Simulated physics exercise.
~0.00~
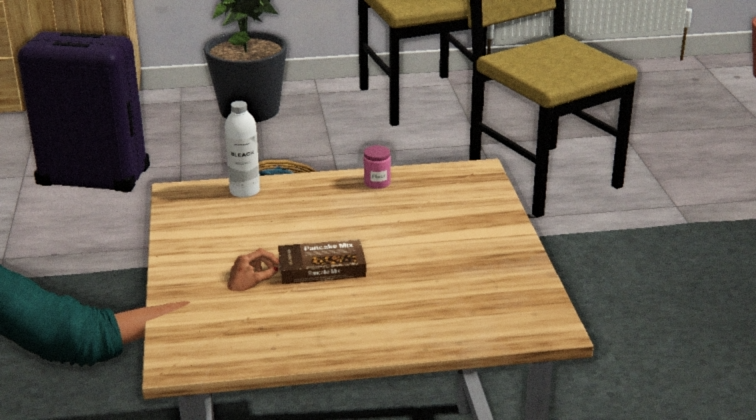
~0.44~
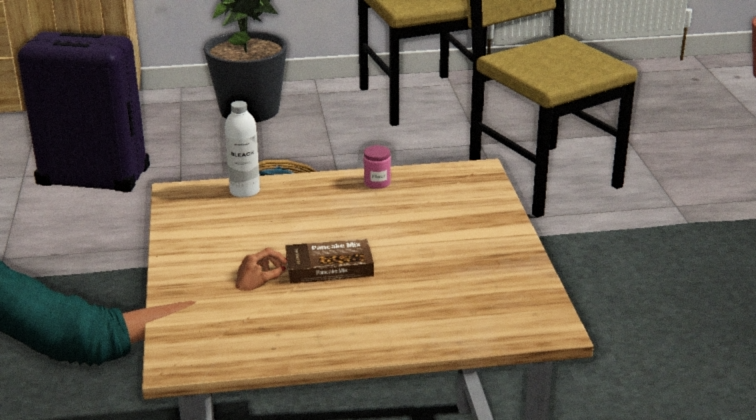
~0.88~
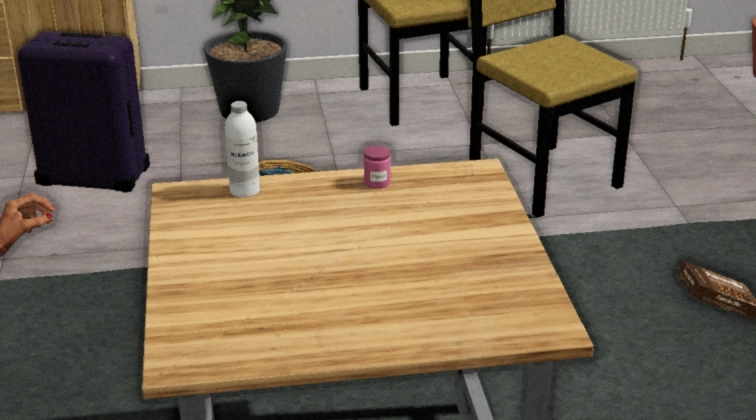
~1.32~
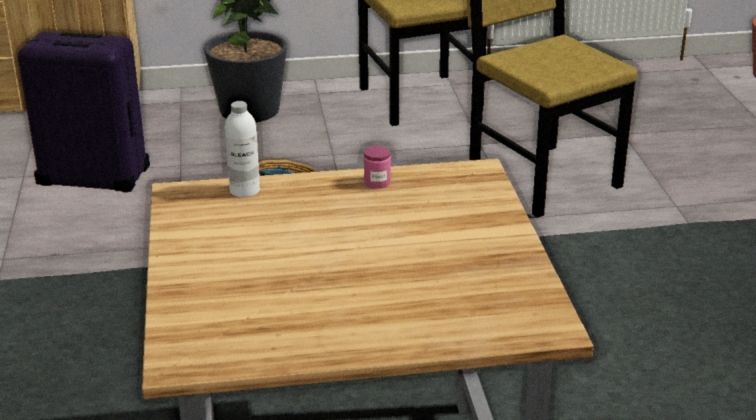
In a room with a grey tiled floor and a dark rug, a light wooden table holds a white bottle, a pink jar and a brown packet labelled as a mix. An arm in a teal sleeve reaches in from the left, its hand at the packet's left end, and the packet shifts slightly to the right. The hand then lets go and draws back to the left, while the packet travels on past the table's right side, turned at an angle. It drops out of view, leaving only the bottle and jar standing in their places on the table.
